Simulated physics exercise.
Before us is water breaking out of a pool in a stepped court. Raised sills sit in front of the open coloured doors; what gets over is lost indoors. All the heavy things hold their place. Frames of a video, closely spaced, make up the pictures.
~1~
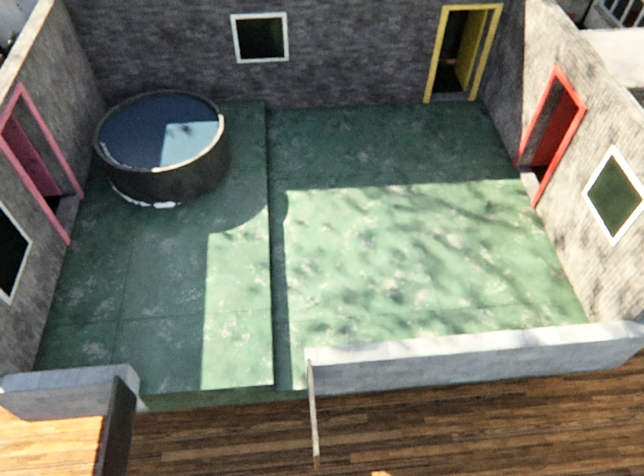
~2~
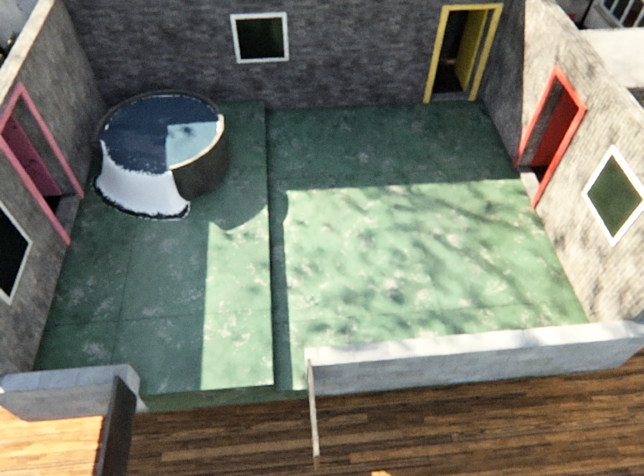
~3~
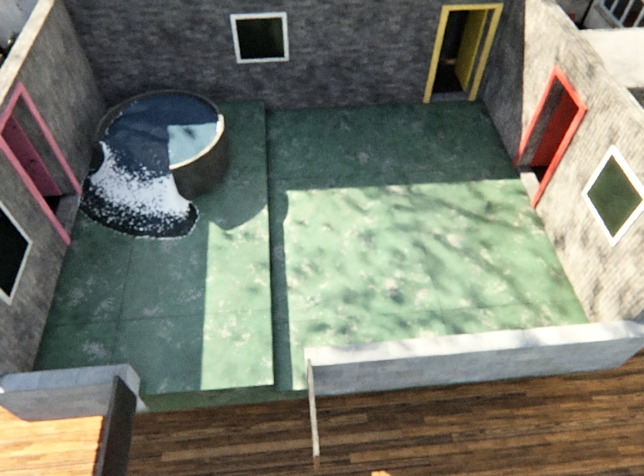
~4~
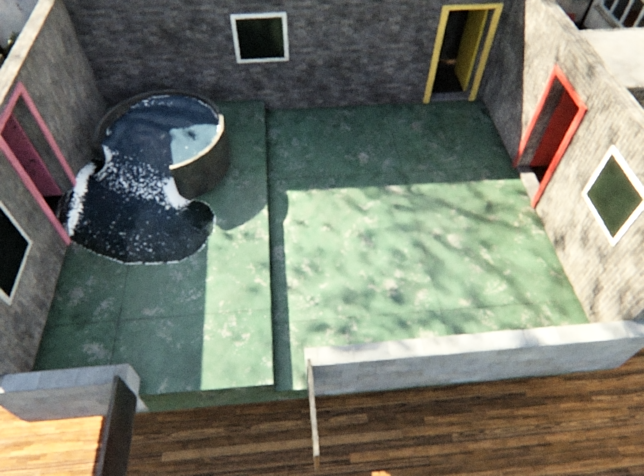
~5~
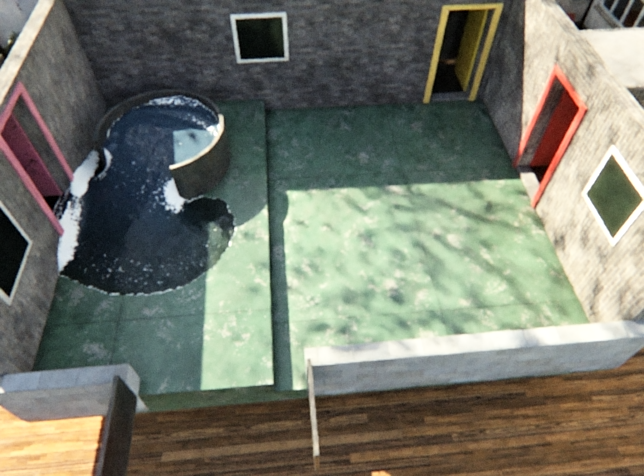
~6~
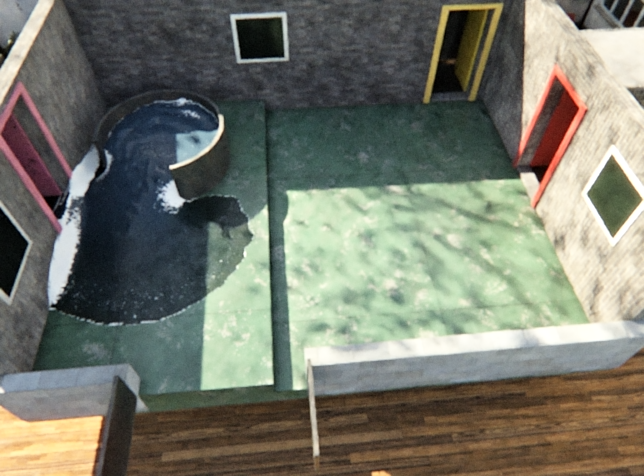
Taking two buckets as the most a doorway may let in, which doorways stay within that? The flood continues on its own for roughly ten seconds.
In order: Yellow door: Two pails at most, red door: Two pails at most, pink door: Over two pails.
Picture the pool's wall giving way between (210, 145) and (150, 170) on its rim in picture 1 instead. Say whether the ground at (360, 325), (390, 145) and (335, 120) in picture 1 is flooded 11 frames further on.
In the order given: Swamped, untouched and untouched.
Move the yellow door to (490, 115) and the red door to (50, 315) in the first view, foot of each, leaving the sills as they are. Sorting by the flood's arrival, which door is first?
The door marked pink, I'd say.
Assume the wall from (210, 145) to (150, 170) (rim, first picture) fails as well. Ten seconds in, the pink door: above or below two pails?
I reckon the pink door remains short of it.
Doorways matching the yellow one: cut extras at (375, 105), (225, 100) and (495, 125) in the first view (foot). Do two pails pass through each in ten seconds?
First falls short, then falls short, then falls short.
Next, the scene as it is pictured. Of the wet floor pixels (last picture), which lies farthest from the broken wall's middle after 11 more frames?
Somewhere close to (329, 369).
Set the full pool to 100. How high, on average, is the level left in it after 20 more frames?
Near 20 in a hundred.
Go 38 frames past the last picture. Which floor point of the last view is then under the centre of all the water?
It is near (261, 254).
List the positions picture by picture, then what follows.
The first frame shows still water in the pool at (161, 131).
In the second frame, water pours out at (131, 189) and has run to (182, 214).
In the third frame, the front is at (187, 228), out from the gap at (132, 191).
In the fourth frame, the front is at (193, 248), out from the gap at (133, 192).
In the fifth frame, the front is at (178, 283), out from the gap at (133, 192).
In the sixth frame, water pours out at (133, 192) and has run to (167, 312).
A moment on, water covers 25 % of the floor; the yellow door not reached, the red door not reached, the pink door over two buckets in.
Next, water covers 25 % of the floor; the yellow door not reached, the red door not reached, the pink door far over two buckets in.
Then, water covers 35 % of the floor; the yellow door not reached, the red door not reached, the pink door far over two buckets in.
Later, water covers 65 % of the floor; the yellow door not reached, the red door wet at the sill, nothing in, the pink door far over two buckets in.
In the end, water covers 70 % of the floor; the yellow door wet at the sill, nothing in, the red door wet at the sill, nothing in, the pink door far over two buckets in.
